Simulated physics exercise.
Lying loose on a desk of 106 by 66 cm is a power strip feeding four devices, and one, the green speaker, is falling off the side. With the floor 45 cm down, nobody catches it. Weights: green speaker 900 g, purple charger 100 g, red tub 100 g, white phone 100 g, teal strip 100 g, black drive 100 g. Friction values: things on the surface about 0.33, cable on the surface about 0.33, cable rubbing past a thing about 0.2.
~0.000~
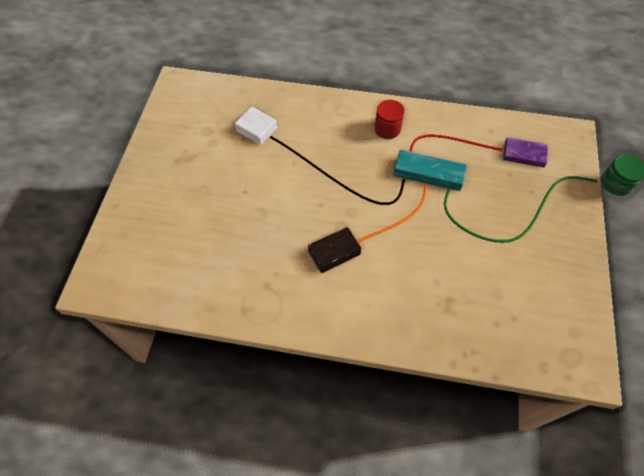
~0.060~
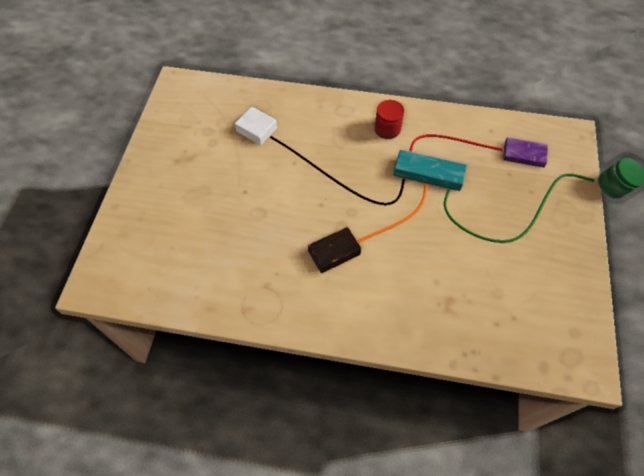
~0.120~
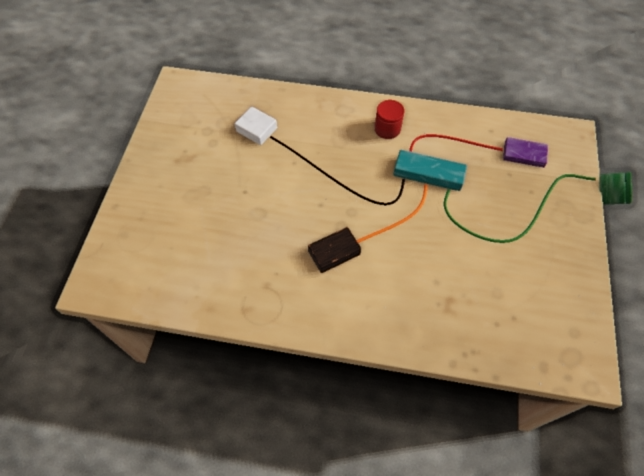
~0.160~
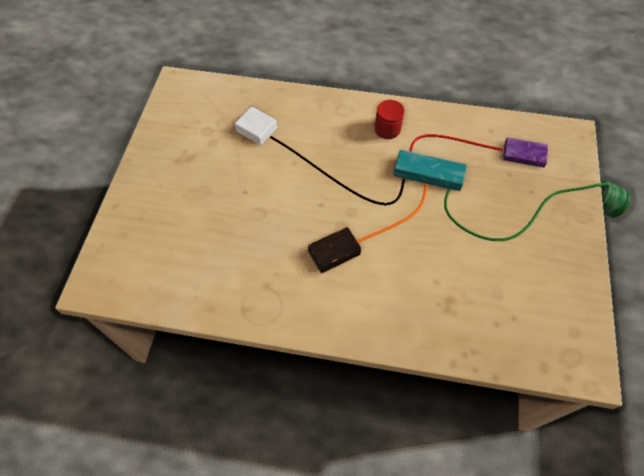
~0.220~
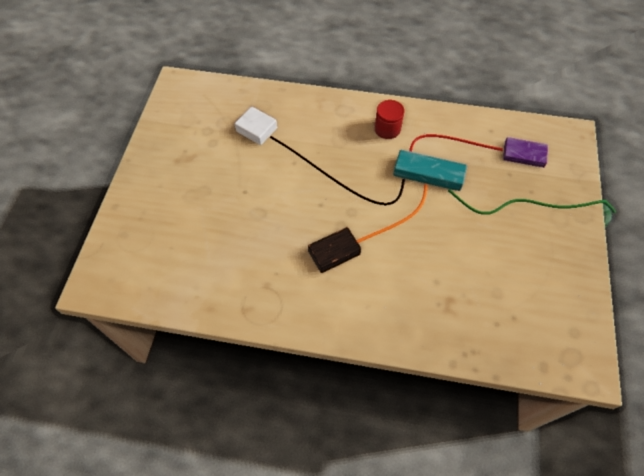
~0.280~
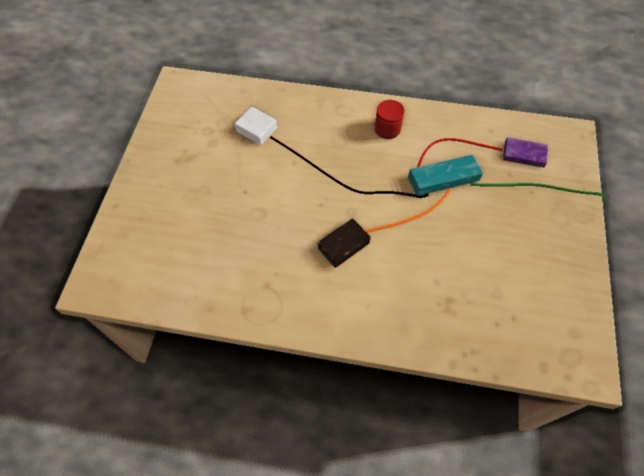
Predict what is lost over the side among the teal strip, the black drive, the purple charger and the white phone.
I reckon the teal strip does not stay up, the black drive does not stay up, the purple charger does not stay up and the white phone does not stay up.
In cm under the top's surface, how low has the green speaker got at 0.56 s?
40 cm or so.
At 0.6 s, the strip has left the top; white phone 52 cm off its start, black drive 45 cm off its start, teal strip 44 cm off its start.
At 0.8 s, the strip has left the top; white phone over the edge, black drive over the edge, teal strip over the edge.
At 1.1 s, the strip has left the top; white phone over the edge, black drive over the edge, teal strip over the edge.
At 1.4 s, the strip has left the top; white phone over the edge, black drive over the edge, teal strip over the edge.
At 2.6 s, the strip has left the top; white phone over the edge, black drive over the edge, teal strip over the edge, purple charger over the edge.
